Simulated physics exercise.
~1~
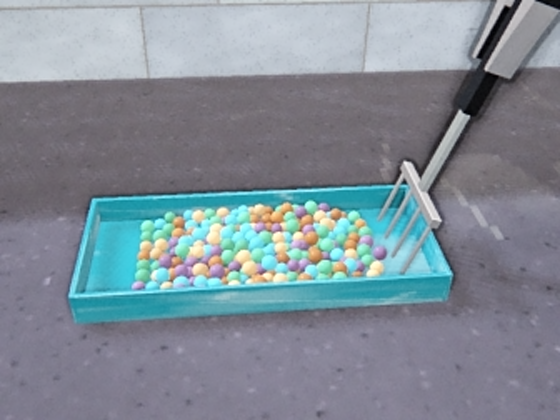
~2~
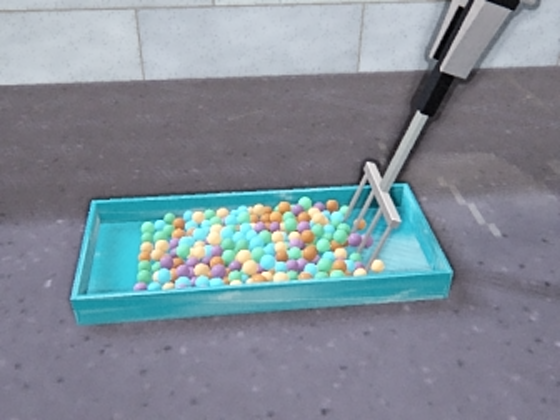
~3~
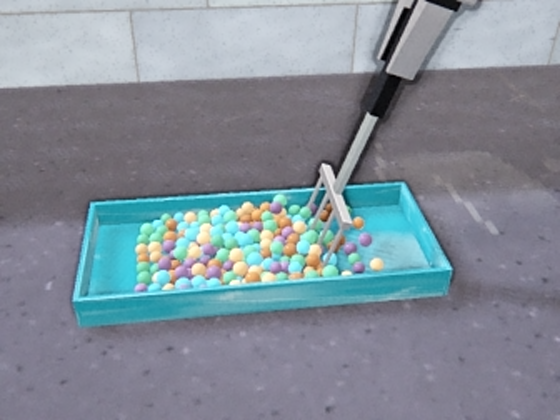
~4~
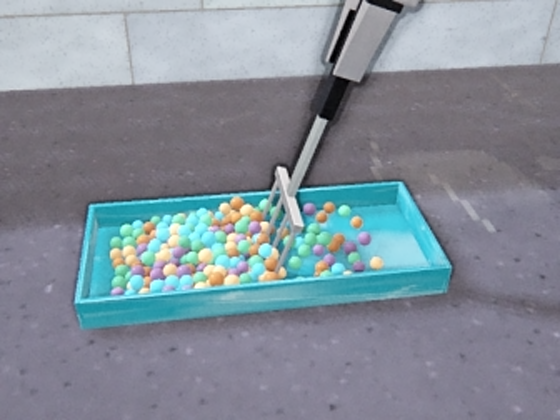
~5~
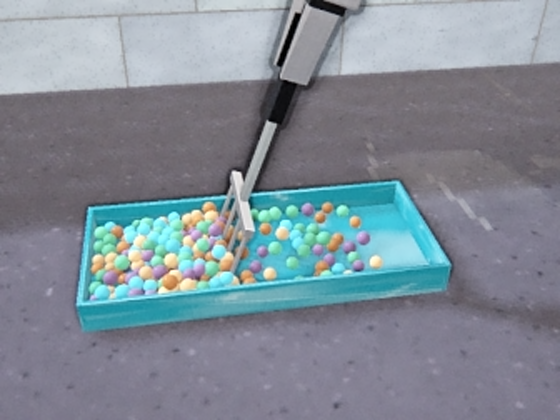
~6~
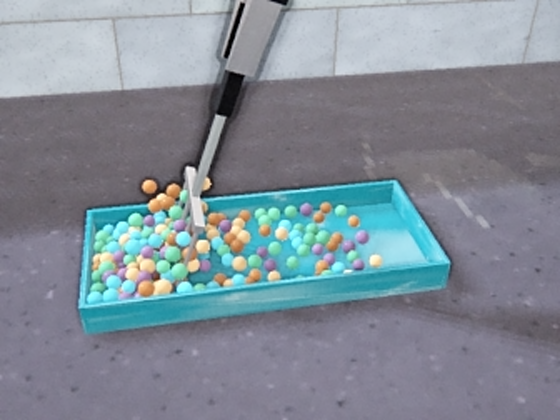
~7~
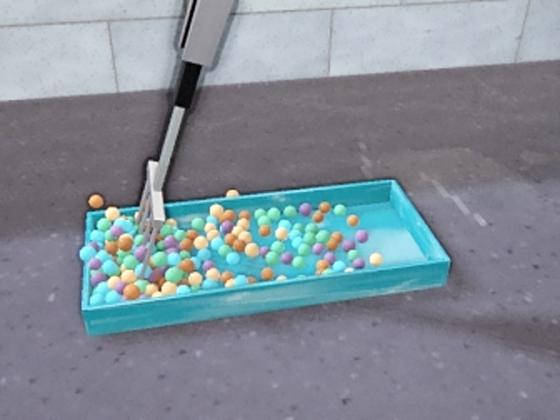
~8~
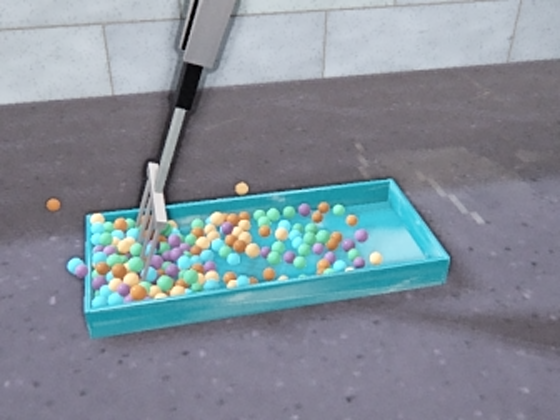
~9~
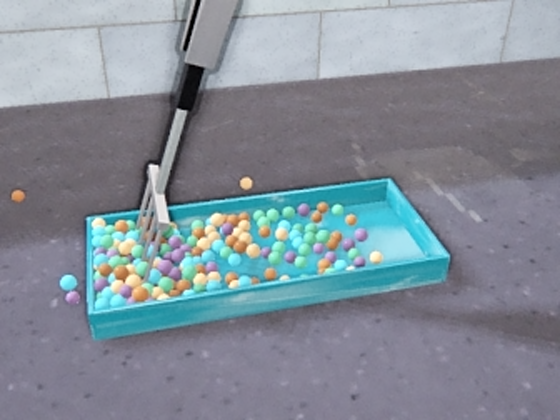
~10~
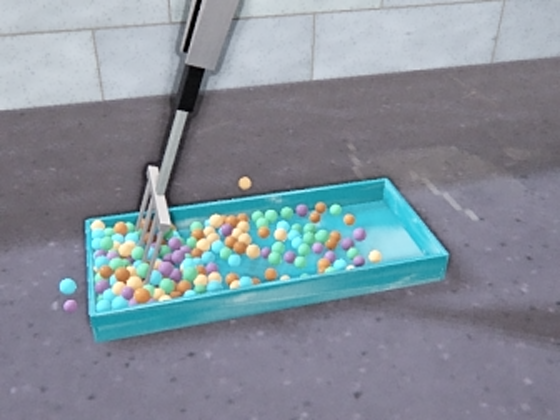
Robot arm raking colourful round sweets leftward along a turquoise tray, heaping them at the end as a few spill out.
